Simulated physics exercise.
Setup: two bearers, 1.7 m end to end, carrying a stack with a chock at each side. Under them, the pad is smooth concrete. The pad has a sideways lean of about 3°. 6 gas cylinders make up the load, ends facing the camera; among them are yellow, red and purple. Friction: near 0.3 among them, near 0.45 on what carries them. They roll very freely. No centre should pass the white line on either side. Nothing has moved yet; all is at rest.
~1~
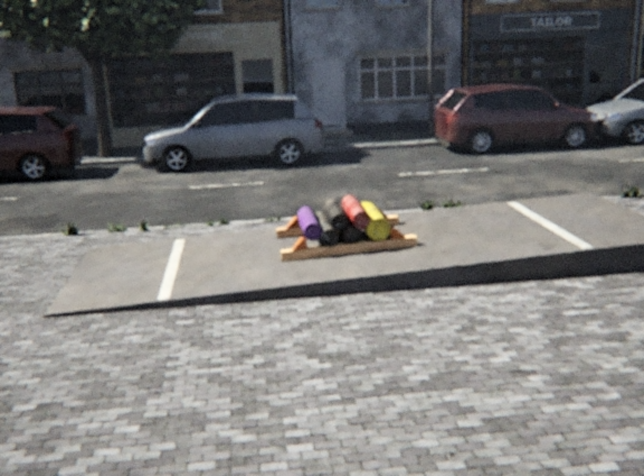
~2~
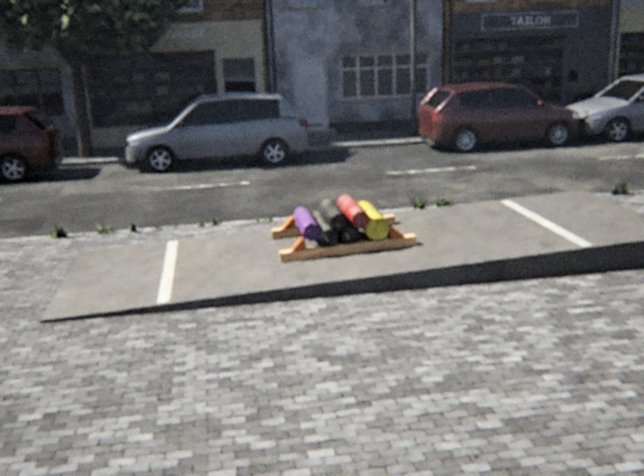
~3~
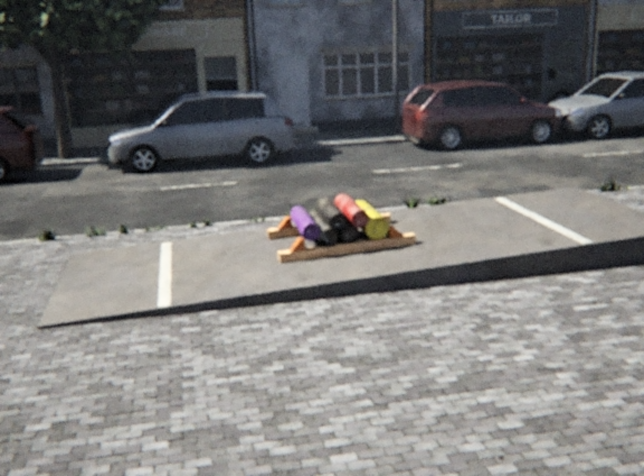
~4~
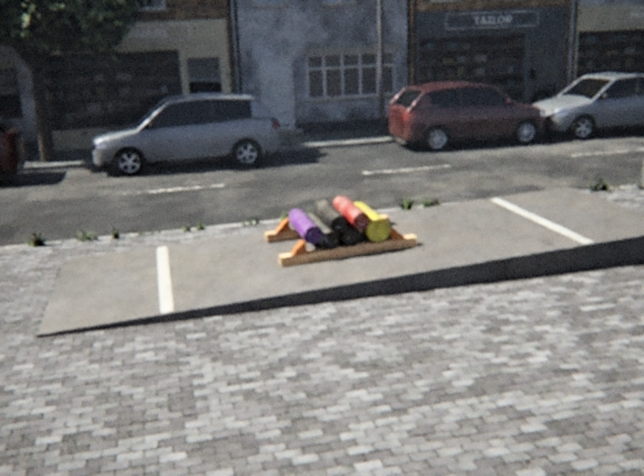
The camera drifts slightly left around a motionless stack of coloured cylinders on a sloping pad.
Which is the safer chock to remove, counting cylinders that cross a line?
Take out the right-side chock, which gives 0 against 6.
If it is the left, after 3.1 s, yellow is on the bearers, 85 cm from the bearers' right end, rolling left; red is on the bearers, 65 cm from the bearers' left end, rolling left; purple is off the bearers, 10 cm short of the left line, rolling left; 0 of 6 have crossed.
If it is the left, in the end, yellow is past the left line; red is past the left line; purple is past the left line; 6 of 6 have crossed.
If it is the right, after 1.5 s, yellow is on the bearers, 30 cm from the bearers' right end, rolling right; red is on the bearers, 55 cm from the bearers' right end, rolling right; purple is on the bearers, 40 cm from the bearers' left end; 0 of 6 have crossed.
If it is the right, in the end, yellow is on the bearers, 25 cm from the bearers' right end; red is on the bearers, 50 cm from the bearers' right end; purple is on the bearers, 45 cm from the bearers' left end; 0 of 6 have crossed.
